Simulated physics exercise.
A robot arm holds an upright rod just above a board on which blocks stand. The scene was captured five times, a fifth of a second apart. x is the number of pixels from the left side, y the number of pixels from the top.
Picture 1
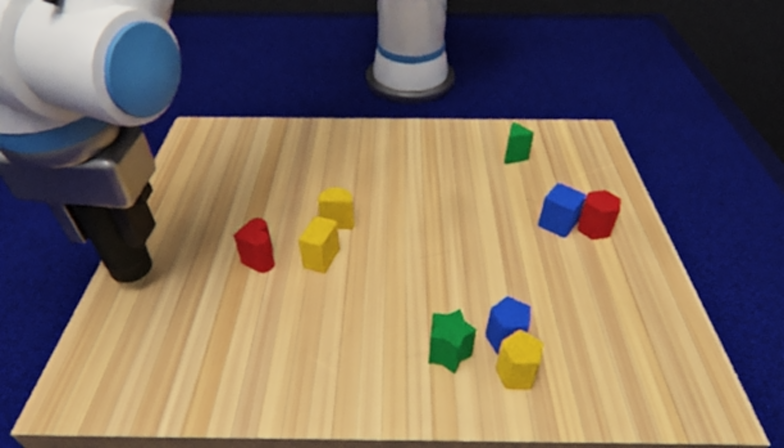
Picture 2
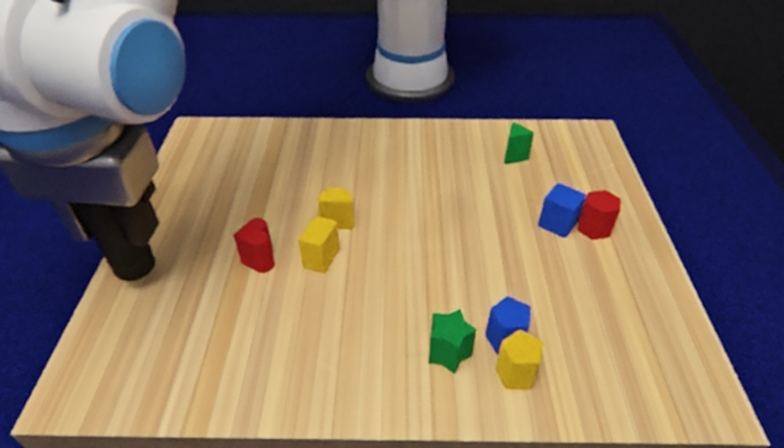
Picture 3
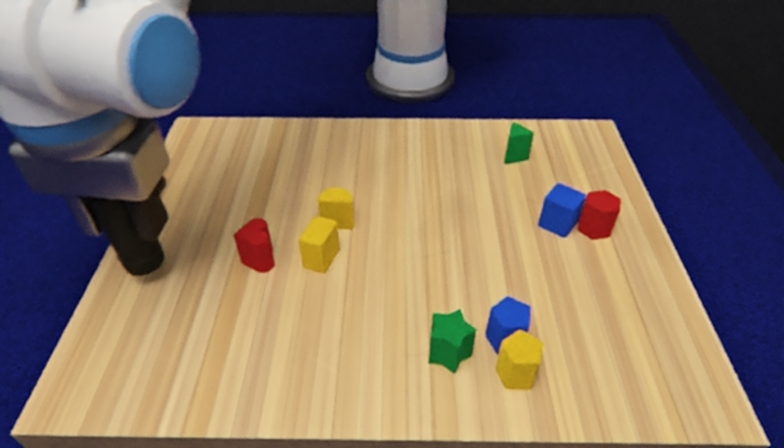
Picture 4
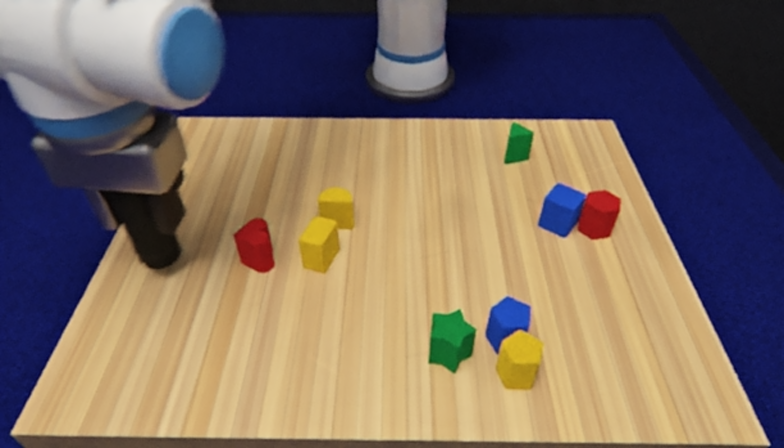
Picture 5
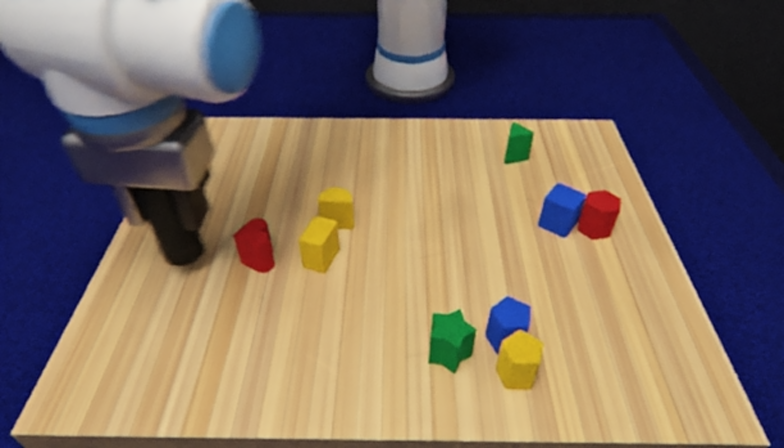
On a wooden board scattered with small red, yellow, blue and green blocks, a robot arm moved its dark rod a short way right from the left edge, toward the red block, while every block stayed still.
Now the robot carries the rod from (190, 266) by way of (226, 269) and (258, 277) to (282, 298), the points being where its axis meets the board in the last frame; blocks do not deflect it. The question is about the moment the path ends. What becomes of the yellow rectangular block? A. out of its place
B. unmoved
Answer: B.
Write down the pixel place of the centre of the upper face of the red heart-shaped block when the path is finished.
The red heart-shaped block ends near (282, 231).
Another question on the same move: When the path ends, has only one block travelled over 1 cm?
That would be a yes.
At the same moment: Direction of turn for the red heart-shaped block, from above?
It rotates counterclockwise.
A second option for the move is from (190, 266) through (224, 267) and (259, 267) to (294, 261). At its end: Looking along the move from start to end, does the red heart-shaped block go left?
My answer is yes.
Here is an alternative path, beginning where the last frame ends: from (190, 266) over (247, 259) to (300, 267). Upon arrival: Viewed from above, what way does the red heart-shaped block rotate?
From above, the red heart-shaped block will be seen to turn anti-clockwise.
What follows on the original path. One third of the way, rod at (222, 256); red heart-shaped block at (257, 231).
Two thirds of the way, rod at (255, 264); red heart-shaped block at (280, 229), turned 60° anticlockwise.
At the end, rod at (279, 285); red heart-shaped block at (282, 231), turned 75° anticlockwise; yellow rectangular block still.
